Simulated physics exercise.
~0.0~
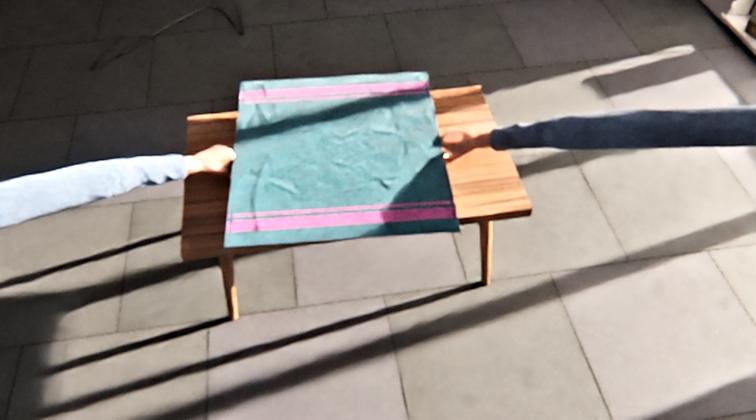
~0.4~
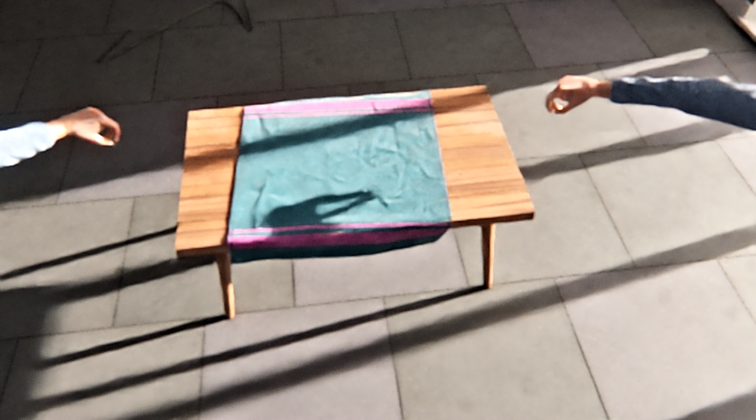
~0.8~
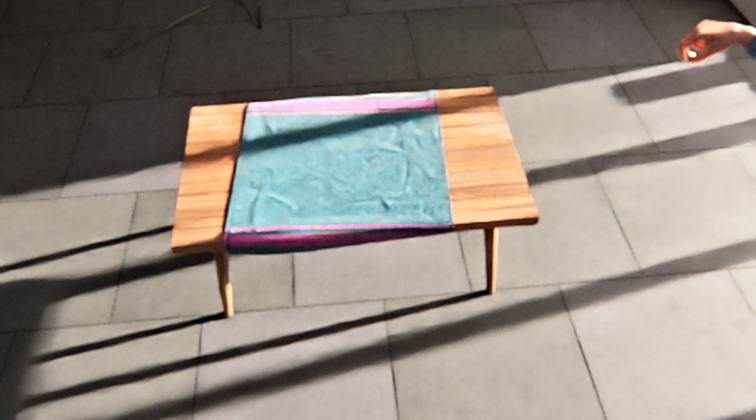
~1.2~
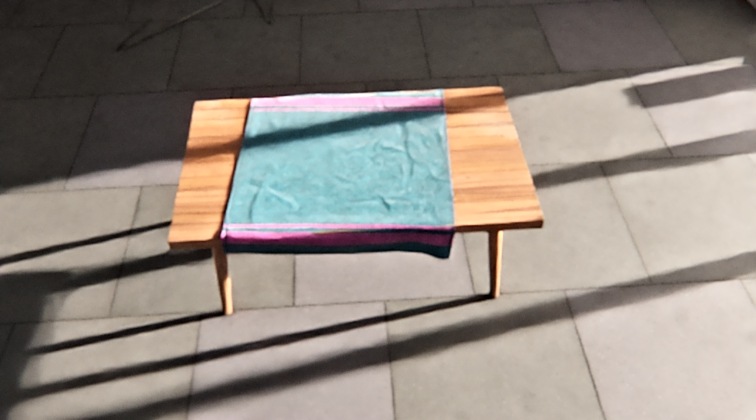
Teal scarf with pink stripes being released by two hands onto a wooden table, its near edge draping over and staying on.
